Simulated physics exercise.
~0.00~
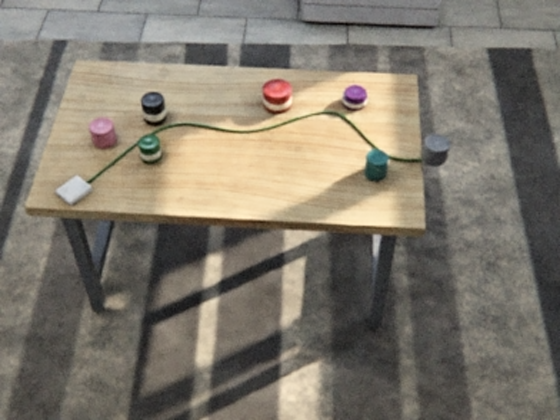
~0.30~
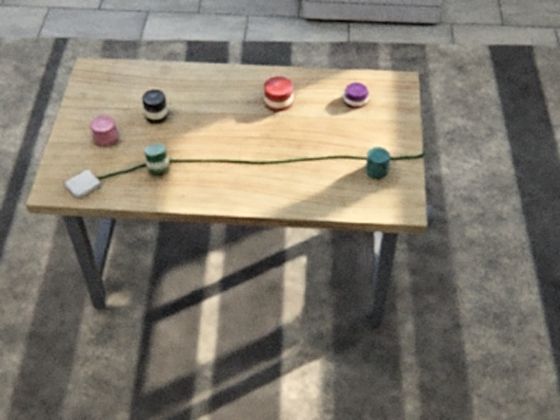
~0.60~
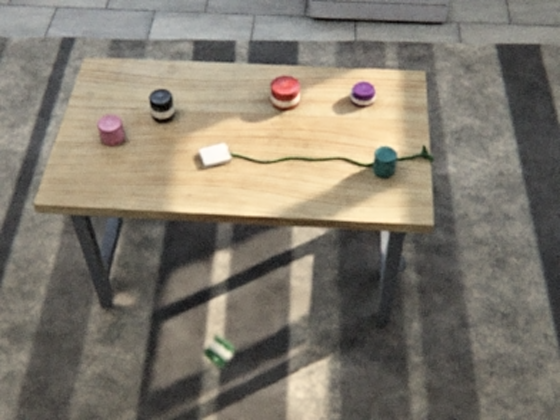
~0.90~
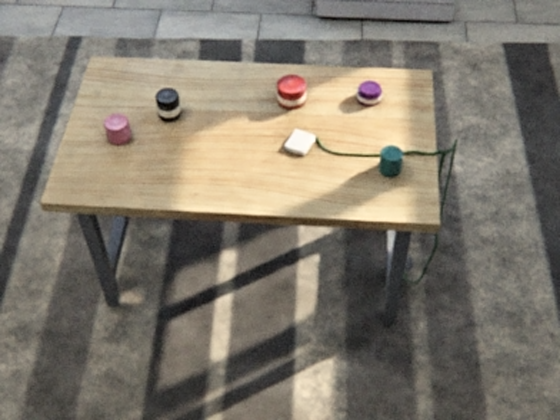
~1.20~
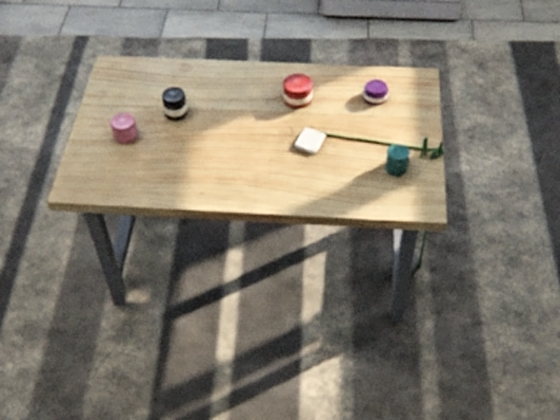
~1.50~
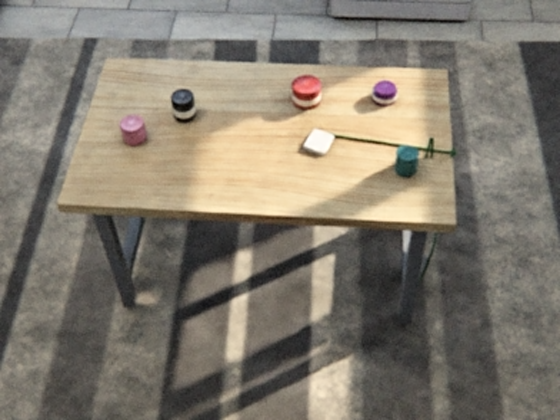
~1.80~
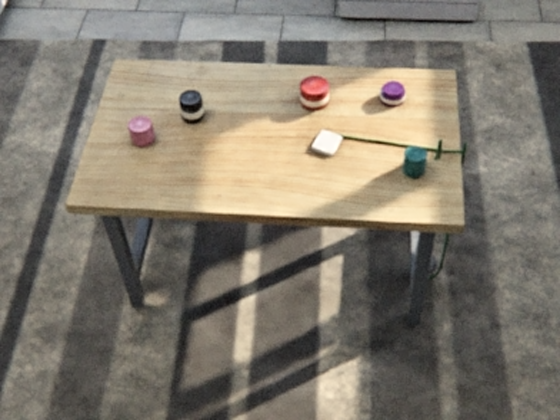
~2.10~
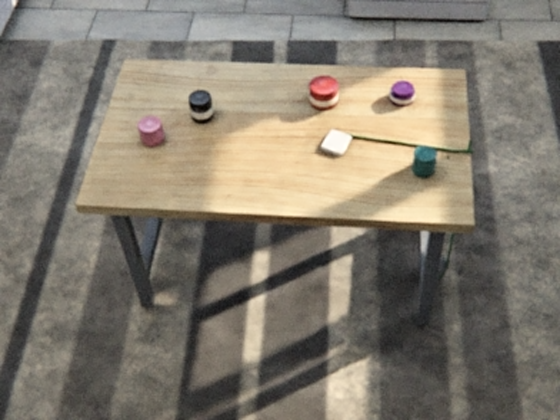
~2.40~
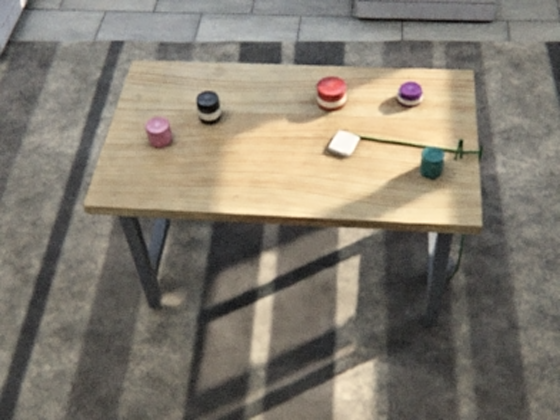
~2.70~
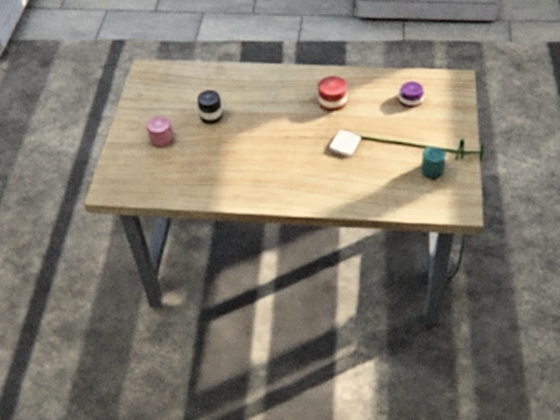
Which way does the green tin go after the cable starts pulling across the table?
The green tin moves down, dropping off the front of the table toward the floor.
